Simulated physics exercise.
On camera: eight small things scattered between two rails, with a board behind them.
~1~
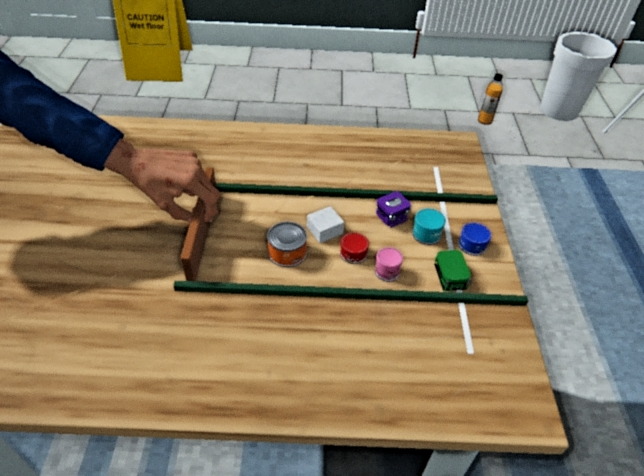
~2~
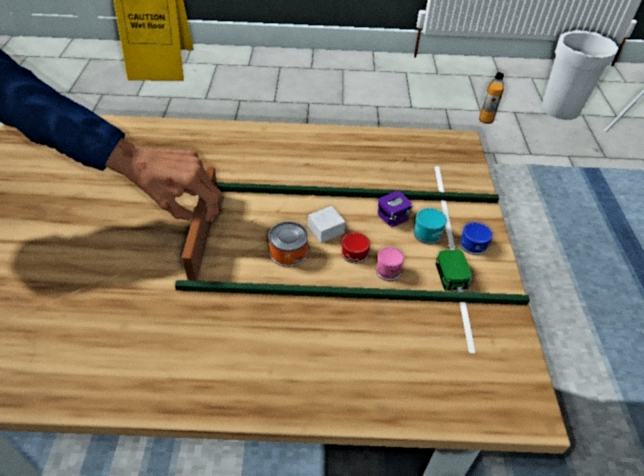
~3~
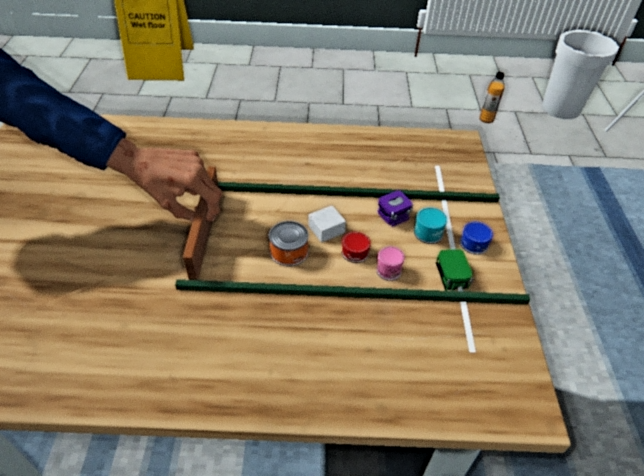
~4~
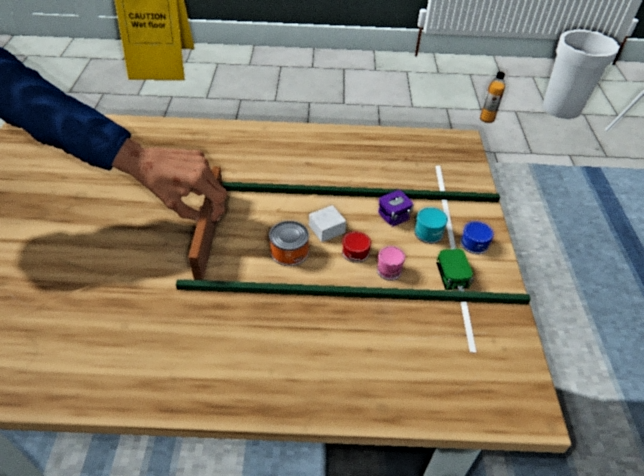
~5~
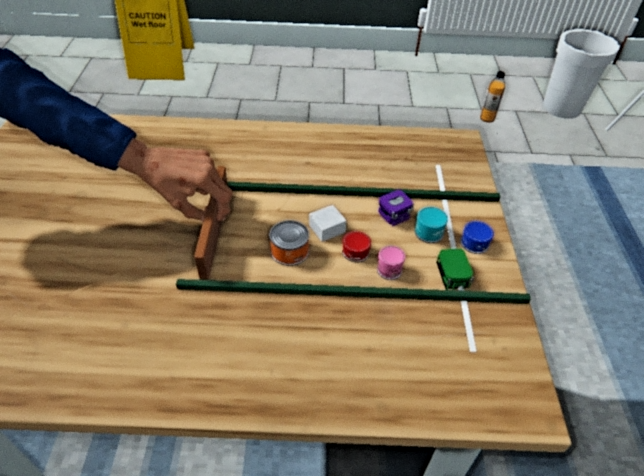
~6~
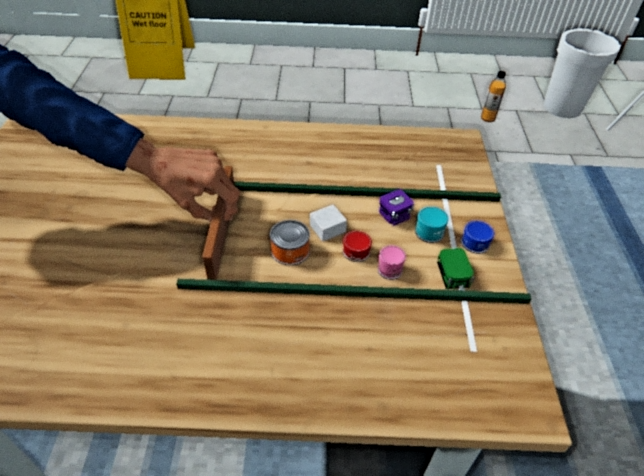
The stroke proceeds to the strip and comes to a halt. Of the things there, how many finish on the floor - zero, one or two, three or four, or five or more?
One or two finish on the floor.
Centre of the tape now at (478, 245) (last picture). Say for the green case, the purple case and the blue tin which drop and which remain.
As for the green case, it does not stay; the purple case keeps its spot; the blue tin does not stay.
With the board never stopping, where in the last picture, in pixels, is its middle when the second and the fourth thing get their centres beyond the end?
First roughly (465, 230), later roughly (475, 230).
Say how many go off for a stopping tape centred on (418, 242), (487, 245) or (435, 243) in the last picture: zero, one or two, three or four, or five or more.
So, taking them in turn, I'd give none at all; either three or four; no fall at all.
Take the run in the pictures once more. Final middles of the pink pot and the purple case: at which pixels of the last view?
Look around (476, 277) for the first and around (470, 204) for the second.
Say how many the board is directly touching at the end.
3 are in contact with it.
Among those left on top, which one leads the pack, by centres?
The red tin.
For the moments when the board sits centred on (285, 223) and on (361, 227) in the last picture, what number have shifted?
1, then 5.
Early on, none off yet; blue tin at rest near (477, 237); green case at rest near (455, 269); turquoise tin at rest near (432, 225).
A while later, none off yet; blue tin moving near (485, 236); green case travelled a little near (466, 274); turquoise tin travelled about its own width near (454, 225).
Finally, the number that fall off is one or two; lost, blue tin.
